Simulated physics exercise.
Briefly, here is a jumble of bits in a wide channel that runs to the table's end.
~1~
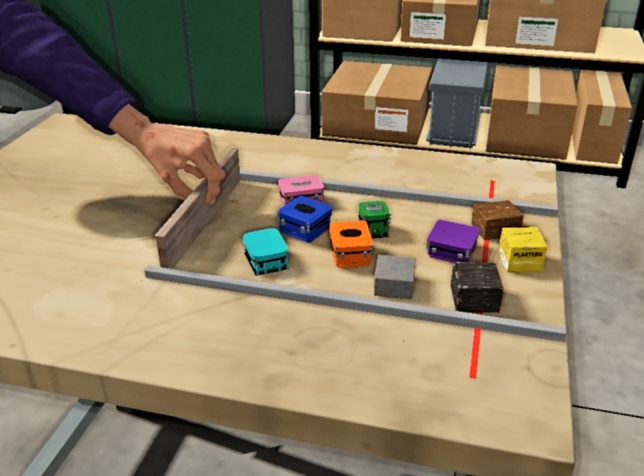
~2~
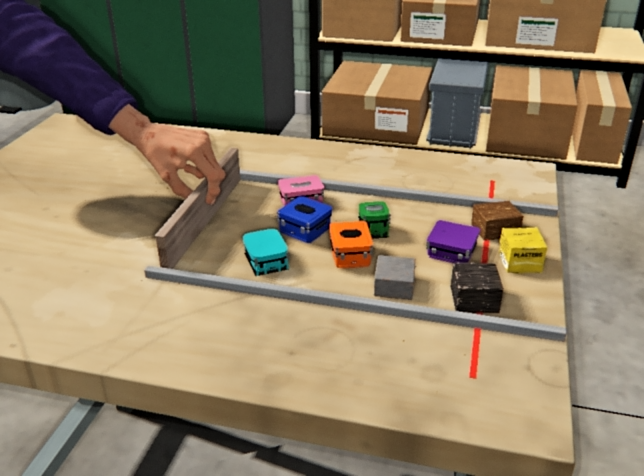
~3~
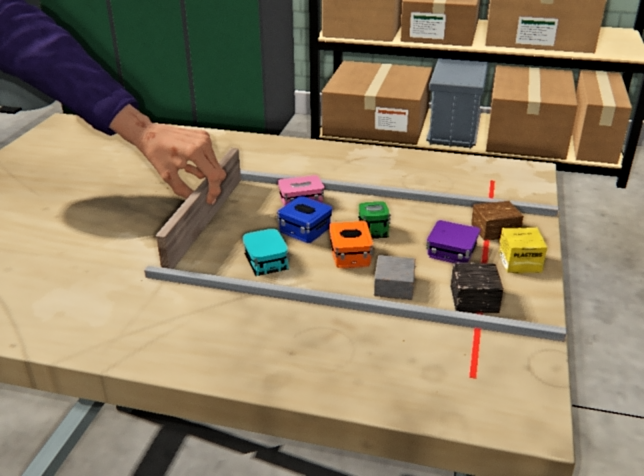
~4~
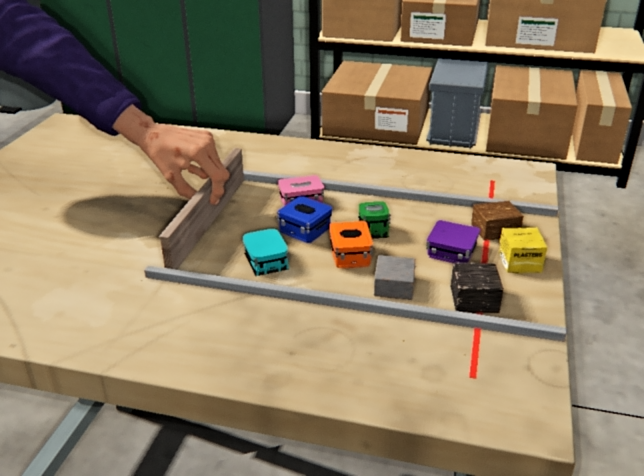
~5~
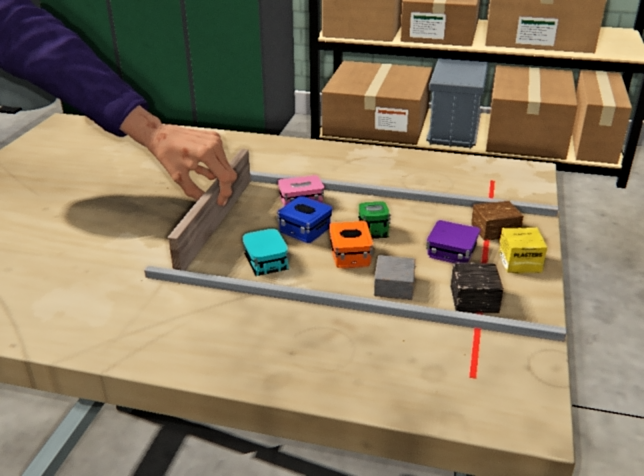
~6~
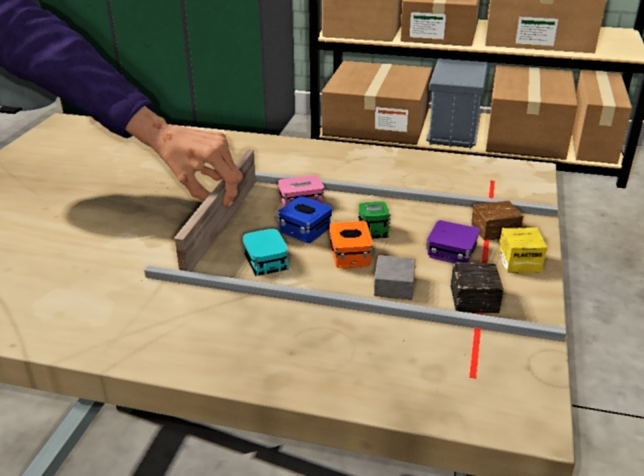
A hand in a purple sleeve grips a wooden board standing across a channel on a pale tabletop, seen from above at an angle, with boxed shelves behind. Between grey rails sit pink, blue, teal, orange and green cases, a grey block, then purple, black, brown and yellow pieces near red tape. The hand slides the board slightly right, touching nothing else, while the pieces and camera stay still.
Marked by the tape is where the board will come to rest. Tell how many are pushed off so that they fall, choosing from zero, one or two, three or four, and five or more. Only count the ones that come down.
The count that drops over the edge is three, or else four.
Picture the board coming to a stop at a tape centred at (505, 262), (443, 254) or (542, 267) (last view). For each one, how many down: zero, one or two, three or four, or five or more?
First five or more, then one or two, then 5 or more.
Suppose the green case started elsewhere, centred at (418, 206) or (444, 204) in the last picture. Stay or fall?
Order of tries: On, on.
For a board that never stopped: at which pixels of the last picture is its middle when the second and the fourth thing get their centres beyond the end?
At (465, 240) for the second, at (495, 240) for the fourth.
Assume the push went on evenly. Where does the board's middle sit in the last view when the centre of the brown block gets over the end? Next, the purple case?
(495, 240) and then (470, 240), give or take.
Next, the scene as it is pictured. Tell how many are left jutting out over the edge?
So the number is 1.
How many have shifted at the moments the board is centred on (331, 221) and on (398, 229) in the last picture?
5 and 9.
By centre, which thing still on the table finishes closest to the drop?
Nearest once everything settles: Brown block.
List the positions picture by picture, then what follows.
The first frame shows yellow box (522, 250); brown block (497, 220); black block (476, 287); board (203, 204); tape (485, 259).
The second frame shows brown block (497, 220); grey block (395, 277).
The third frame shows black block (476, 287); blue case (305, 220).
The fourth frame shows yellow box (522, 250); green case (374, 220).
The fifth frame shows brown block (497, 220); orange case (351, 245).
The sixth frame shows yellow box (522, 250); brown block (497, 220); black block (476, 287); board (221, 207); tape (485, 259).
Soon after, none off yet; yellow box at rest near (522, 250); brown block at rest near (497, 220); black block at rest near (476, 287).
In the end, the number that fall off is three or four; gone, purple case, black block and yellow box.
